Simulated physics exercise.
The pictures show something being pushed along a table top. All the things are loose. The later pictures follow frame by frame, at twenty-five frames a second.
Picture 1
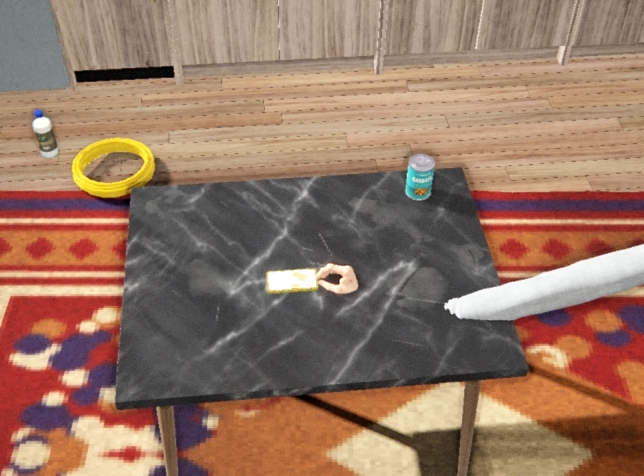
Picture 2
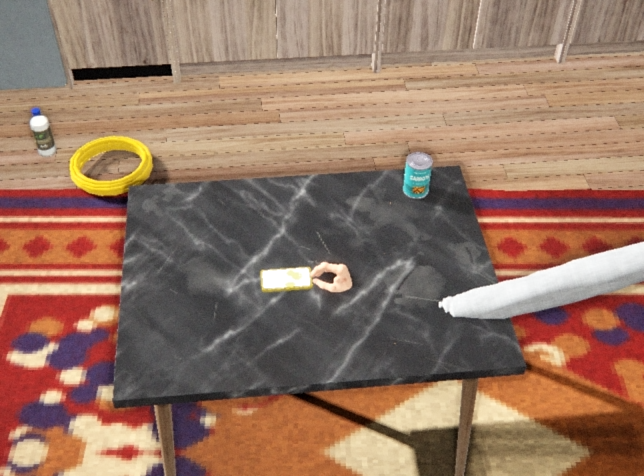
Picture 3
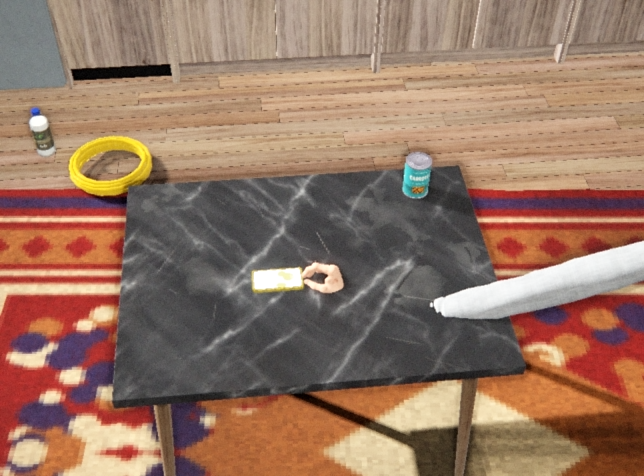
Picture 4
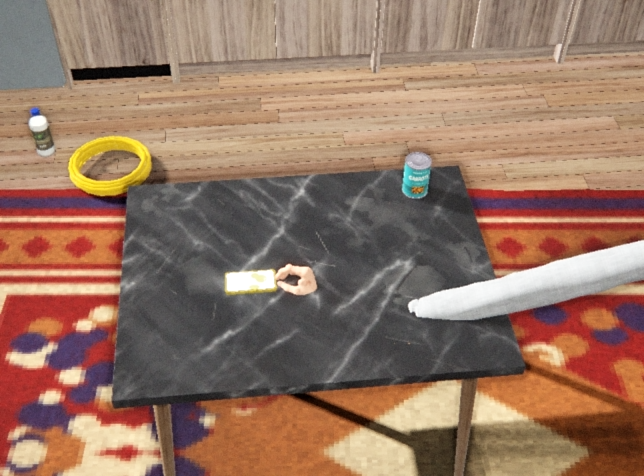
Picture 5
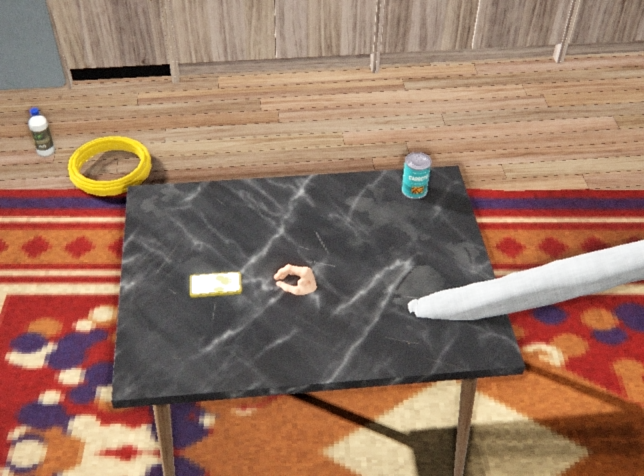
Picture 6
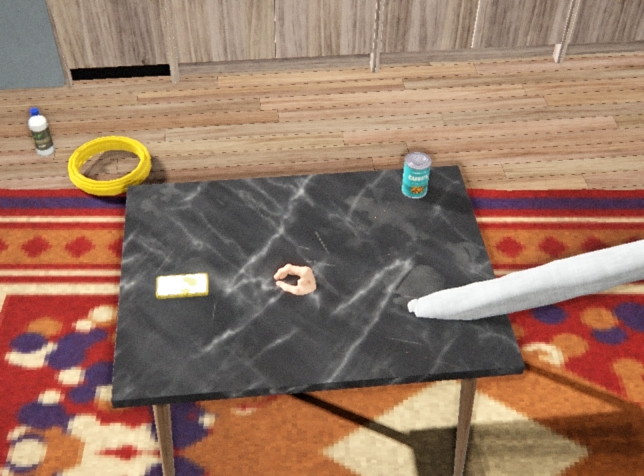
A hand pushing a yellow phone left across a dark marble table, then staying still as the phone slides farther left.
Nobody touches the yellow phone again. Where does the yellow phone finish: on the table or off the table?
The yellow phone falls off the table.
Then, 0.20 s after the last picture, yellow phone now off the table.
Then, 0.40 s after the last picture, things are still on the move.
Then, 0.50 s after the last picture, as before.
By the end, off the table, yellow phone.
